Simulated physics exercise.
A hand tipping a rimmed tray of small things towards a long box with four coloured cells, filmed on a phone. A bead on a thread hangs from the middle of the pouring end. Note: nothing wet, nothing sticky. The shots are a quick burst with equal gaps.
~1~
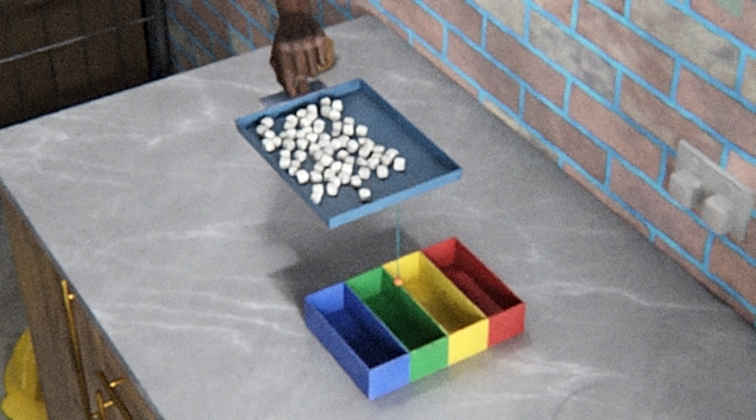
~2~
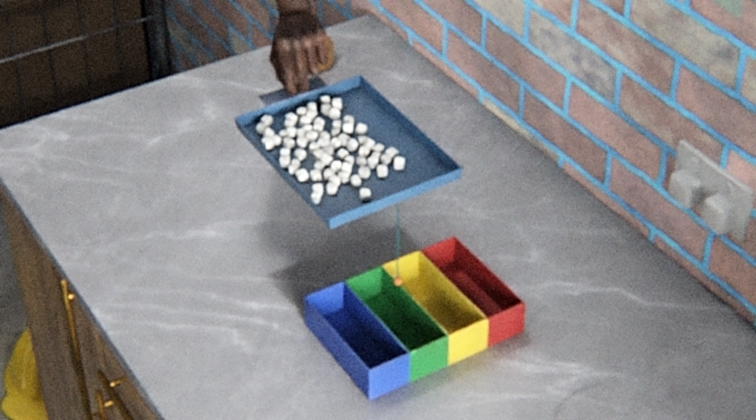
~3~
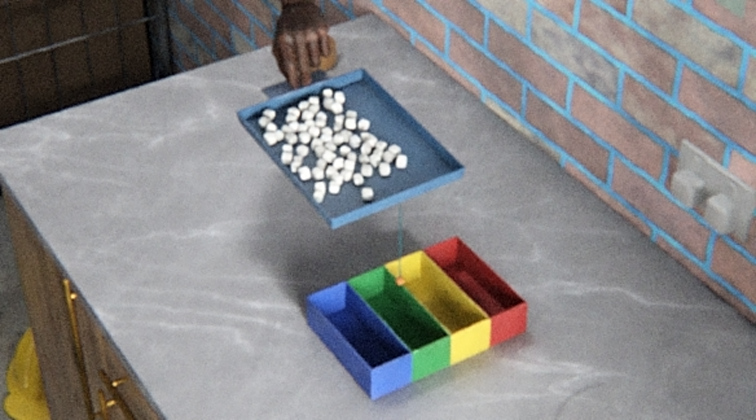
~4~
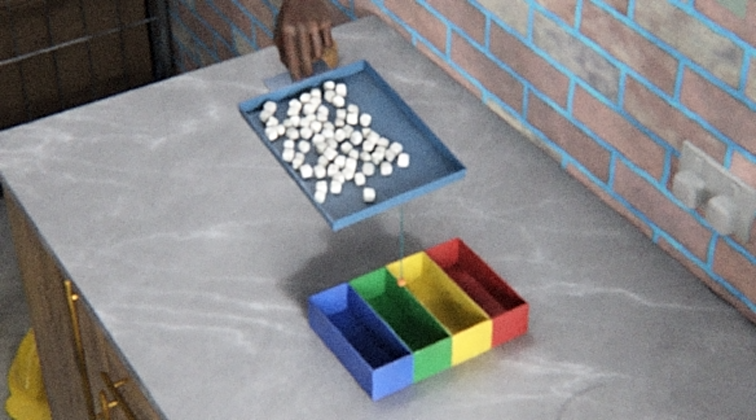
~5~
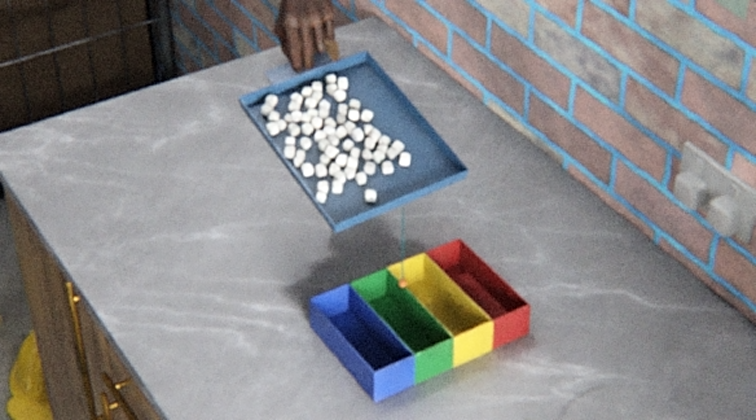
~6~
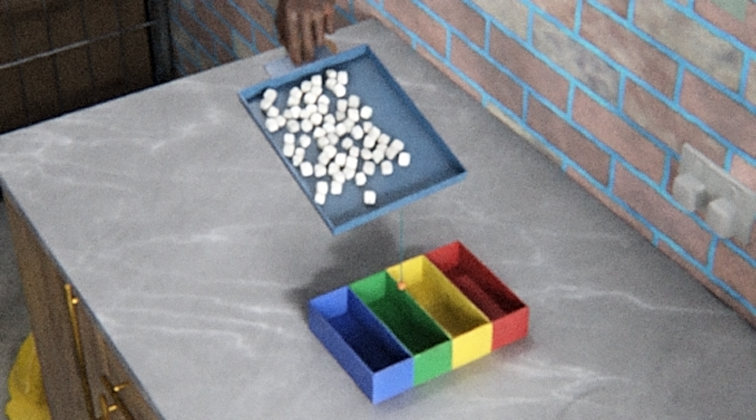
A hand gradually tilts a blue rimmed tray of small white cubes by raising its far end, the near left corner lowest, above a box with blue, green, yellow and red cells, while the cubes barely shift.
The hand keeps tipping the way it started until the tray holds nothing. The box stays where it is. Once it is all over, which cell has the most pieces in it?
The blue cell.
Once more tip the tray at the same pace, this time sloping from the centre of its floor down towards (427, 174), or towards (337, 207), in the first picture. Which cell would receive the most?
First try: The red cell; second try: The blue cell.
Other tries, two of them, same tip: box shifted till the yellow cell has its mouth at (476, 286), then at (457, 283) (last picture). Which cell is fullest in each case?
First try: Blue. Second try: The blue cell.
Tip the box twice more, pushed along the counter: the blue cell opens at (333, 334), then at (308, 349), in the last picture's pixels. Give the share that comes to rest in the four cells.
90 % for the first, 90 % for the second.
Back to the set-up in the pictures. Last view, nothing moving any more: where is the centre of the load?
It settles centred around (392, 366).
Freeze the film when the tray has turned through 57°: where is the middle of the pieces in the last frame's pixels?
Look close to (363, 188) in the last picture.
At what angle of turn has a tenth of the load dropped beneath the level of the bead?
At roughly 110°.
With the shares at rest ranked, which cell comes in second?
That green cell.
Soon after the last picture, tray tipped steeply; all on the tray.
A little later, tray tipped right over; nearly all on the tray; a small part in the blue cell; a stray few in the green cell; a stray few in the yellow cell.
Later still, tray tipped past a quarter turn; about half in the blue cell; about a third in the green cell; a small part in the yellow cell; a small part falling or outside the box.
At rest, tray tipped past a quarter turn; about half in the blue cell; about a third in the green cell; a small part in the yellow cell; none in the red cell; a small part outside the box.
